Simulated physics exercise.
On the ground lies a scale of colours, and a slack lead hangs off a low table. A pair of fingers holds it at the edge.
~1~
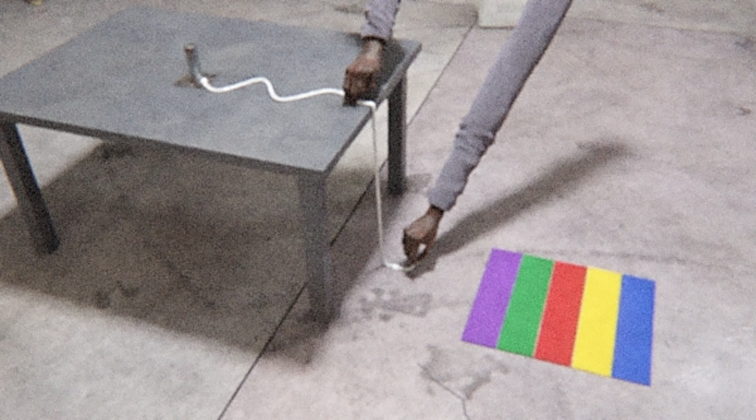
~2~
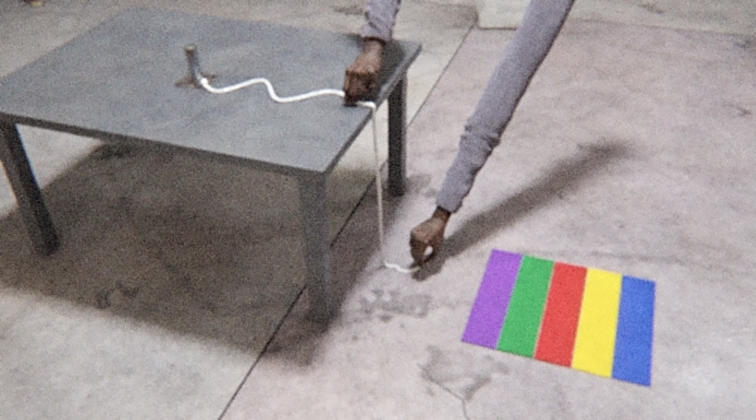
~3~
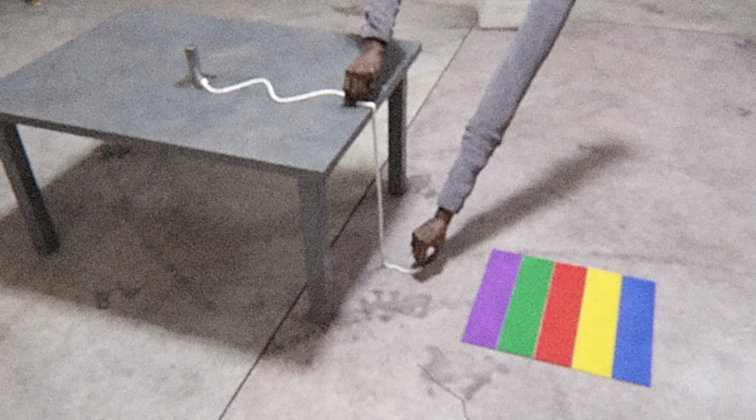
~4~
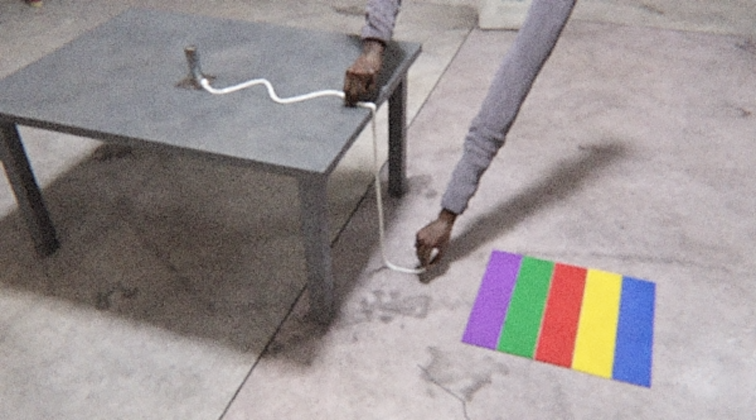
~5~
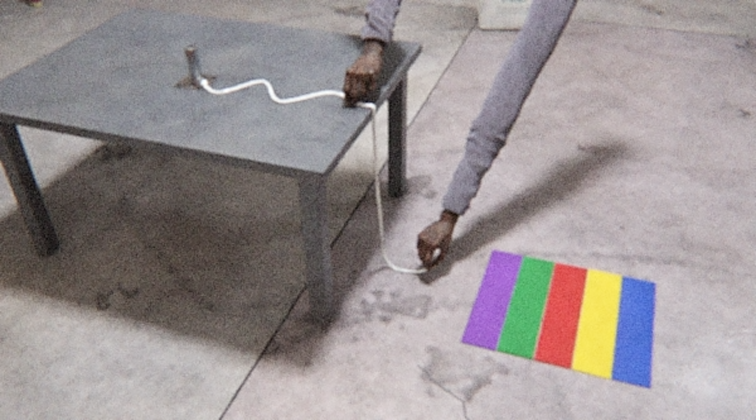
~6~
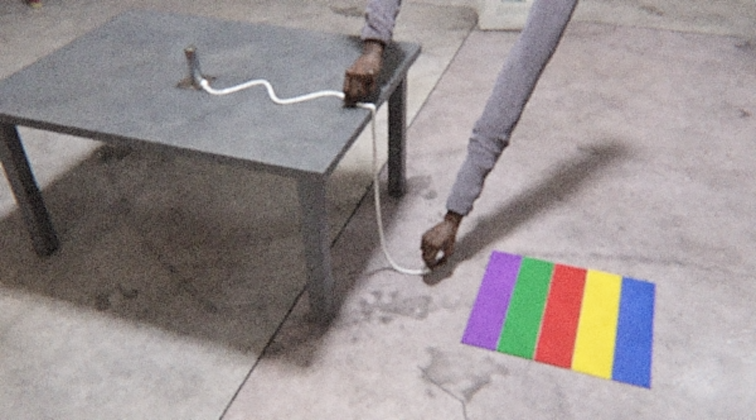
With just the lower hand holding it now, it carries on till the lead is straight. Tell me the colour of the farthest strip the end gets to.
The farthest it gets is yellow.
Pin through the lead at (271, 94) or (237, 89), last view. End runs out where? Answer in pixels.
In order of the tries, it's near (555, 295) and near (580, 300).
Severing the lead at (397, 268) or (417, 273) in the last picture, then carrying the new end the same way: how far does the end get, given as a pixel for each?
Try one: (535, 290); try two: (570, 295).
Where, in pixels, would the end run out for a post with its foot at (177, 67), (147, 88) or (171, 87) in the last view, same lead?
(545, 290), (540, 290) and (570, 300), roughly.
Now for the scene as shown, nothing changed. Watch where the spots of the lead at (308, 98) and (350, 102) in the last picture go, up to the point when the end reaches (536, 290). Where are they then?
The first ends at (350, 104) and the second at (380, 137).
Soon after, end near (536, 290); over green.
After that, end near (575, 299); over red.
At the stop, end near (598, 303); over yellow. The end stops over the yellow strip.
